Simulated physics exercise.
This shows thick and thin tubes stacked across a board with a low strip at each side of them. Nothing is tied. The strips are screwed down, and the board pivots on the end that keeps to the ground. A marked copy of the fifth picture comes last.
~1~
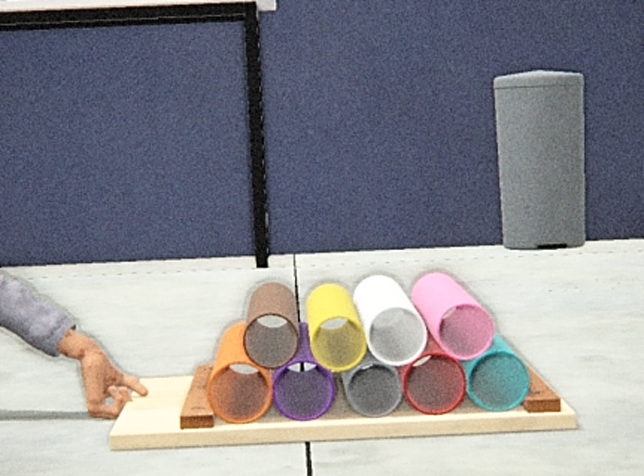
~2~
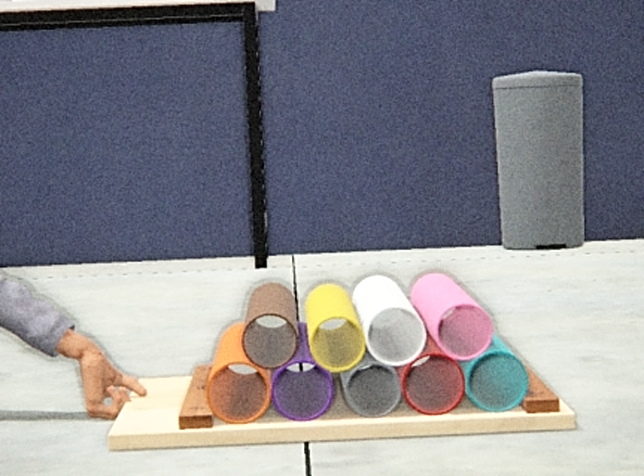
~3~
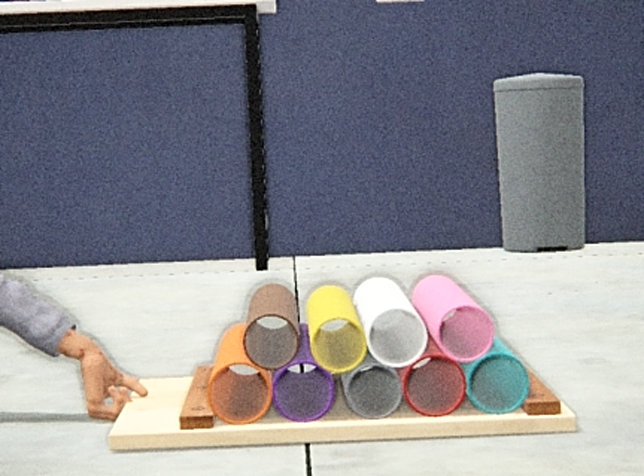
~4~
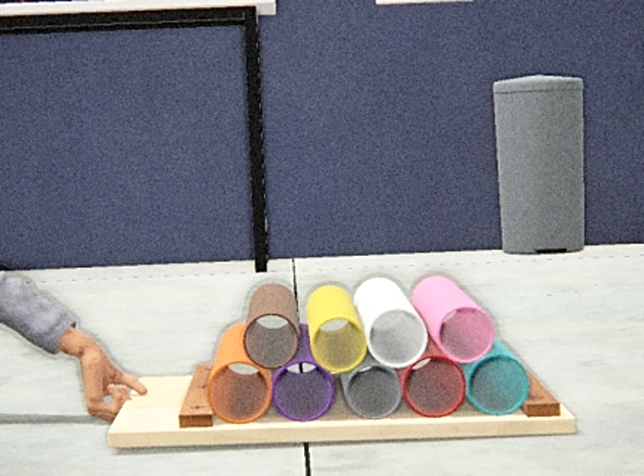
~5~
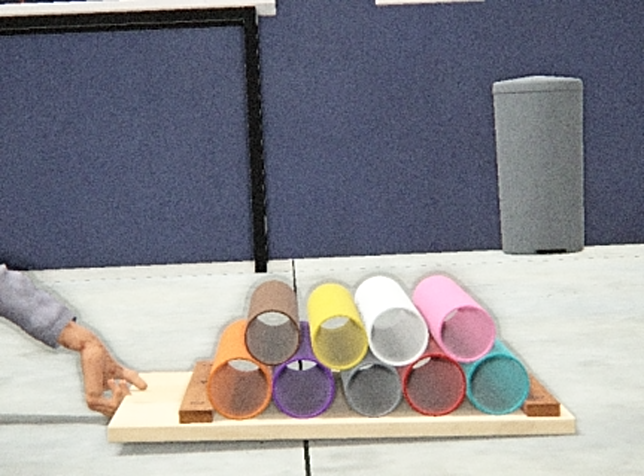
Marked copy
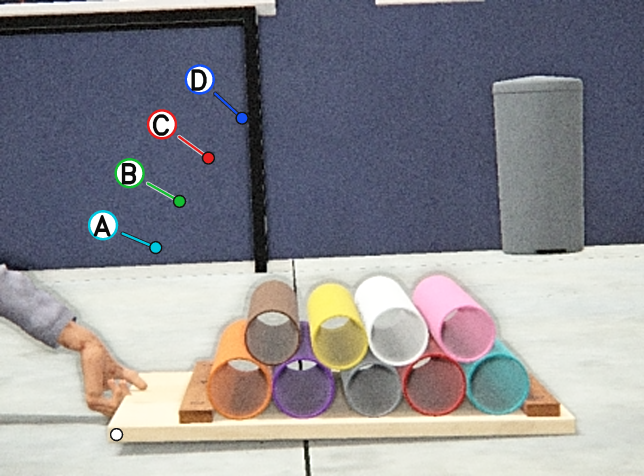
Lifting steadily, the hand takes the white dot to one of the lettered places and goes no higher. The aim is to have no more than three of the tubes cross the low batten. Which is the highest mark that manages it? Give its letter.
The answer is mark A.
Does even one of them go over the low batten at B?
Yes, at B.
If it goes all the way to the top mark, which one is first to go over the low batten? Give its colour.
It is the pink one.
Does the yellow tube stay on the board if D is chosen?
No.
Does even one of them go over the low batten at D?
At D: Yes.
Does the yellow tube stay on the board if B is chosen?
The yellow tube: No.
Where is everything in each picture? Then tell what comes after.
In the first picture, orange tube (240, 393); purple tube (303, 391); grey tube (374, 390).
In the second picture, grey tube (373, 390); red tube (434, 384).
In the third picture, board (337, 397); orange tube (240, 393); pink tube (465, 334).
In the fourth picture, board (336, 397); orange tube (239, 392); purple tube (303, 392).
In the fifth picture, board (337, 394); orange tube (239, 388); purple tube (303, 388).
On the copy, A at (156, 248); B at (179, 201); C at (209, 158); D at (242, 118); the white dot at (116, 435).
On A. First, board at 16°.
Then, board at 26°.
Finally, board at 26°, none over the low batten.
By contrast, B four over the low batten (yellow, pink, white, brown); C nine over the low batten; D nine over the low batten.
